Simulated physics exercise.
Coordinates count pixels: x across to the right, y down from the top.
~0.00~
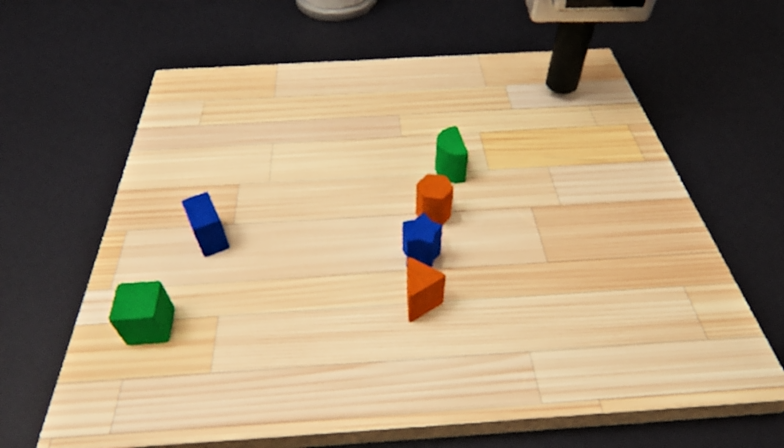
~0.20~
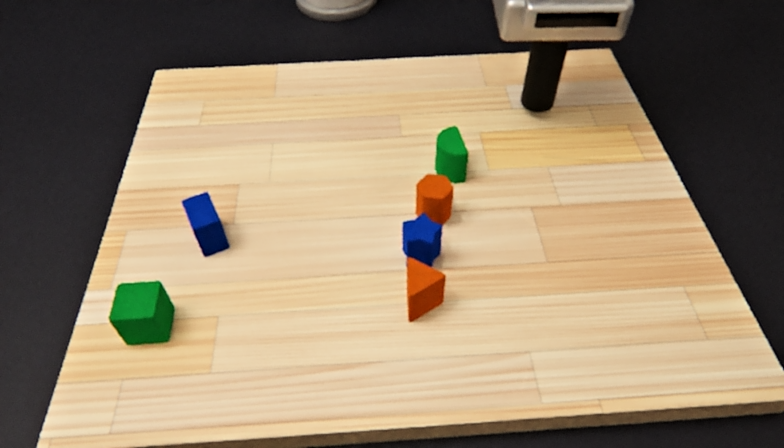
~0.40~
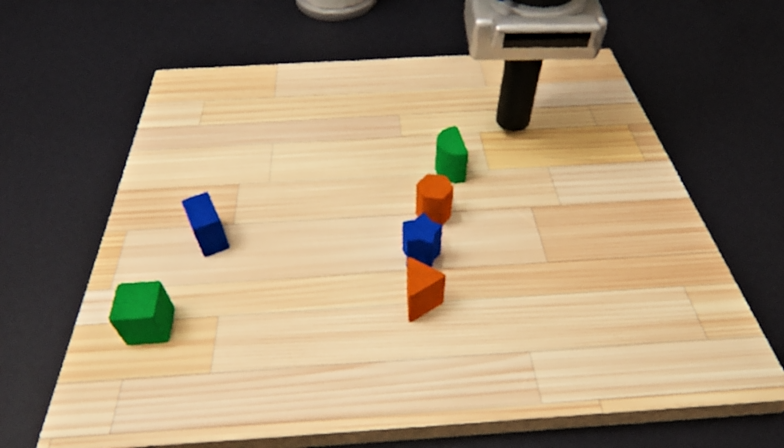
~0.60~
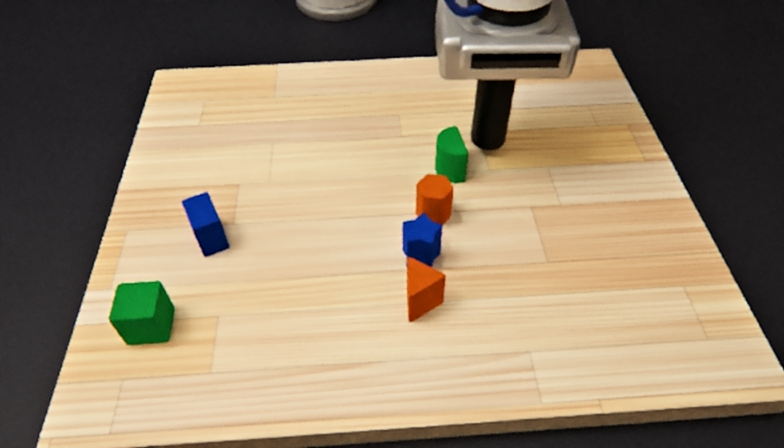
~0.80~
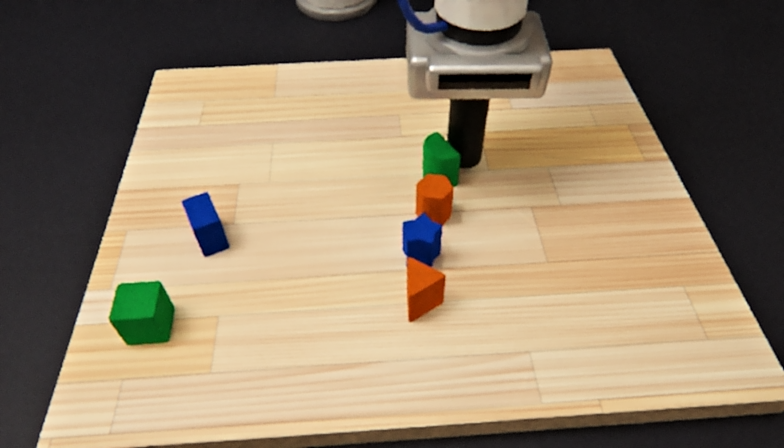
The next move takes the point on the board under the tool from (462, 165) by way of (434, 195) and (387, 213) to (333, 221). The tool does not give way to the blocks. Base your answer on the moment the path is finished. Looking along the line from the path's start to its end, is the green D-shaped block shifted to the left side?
Answer: No.
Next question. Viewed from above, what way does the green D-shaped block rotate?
The answer is clockwise.
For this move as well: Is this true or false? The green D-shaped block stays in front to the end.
That is false.
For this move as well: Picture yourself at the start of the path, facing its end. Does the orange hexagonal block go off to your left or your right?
It shifts leftward.
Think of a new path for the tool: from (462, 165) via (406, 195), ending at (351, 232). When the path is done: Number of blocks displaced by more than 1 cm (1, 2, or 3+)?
Answer: One block.
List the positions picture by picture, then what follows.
In the first picture, tip of the tool at (561, 84), middles of tops, blue star block at (422, 228), orange hexagonal block at (435, 185), green D-shaped block at (452, 140).
In the second picture, tool at (537, 102), nothing pushed.
In the third picture, tool at (512, 121), nothing pushed.
In the fourth picture, tool at (488, 139), nothing pushed.
In the fifth picture, tool at (463, 157), blue star block at (422, 228), orange hexagonal block at (435, 185), green D-shaped block at (440, 146).
What follows on the original path. One third of the way, tool at (433, 187); orange hexagonal block at (429, 194), turned 20° anticlockwise; green D-shaped block at (403, 163), turned 40° clockwise.
Two thirds of the way, tool at (386, 204); blue star block at (423, 235); orange hexagonal block at (416, 207), turned 80° anticlockwise; green D-shaped block at (370, 164), turned 100° clockwise.
At the end, tool at (332, 212); blue star block at (423, 235); orange hexagonal block at (416, 207), turned 80° anticlockwise; green D-shaped block at (368, 163), turned 105° clockwise.
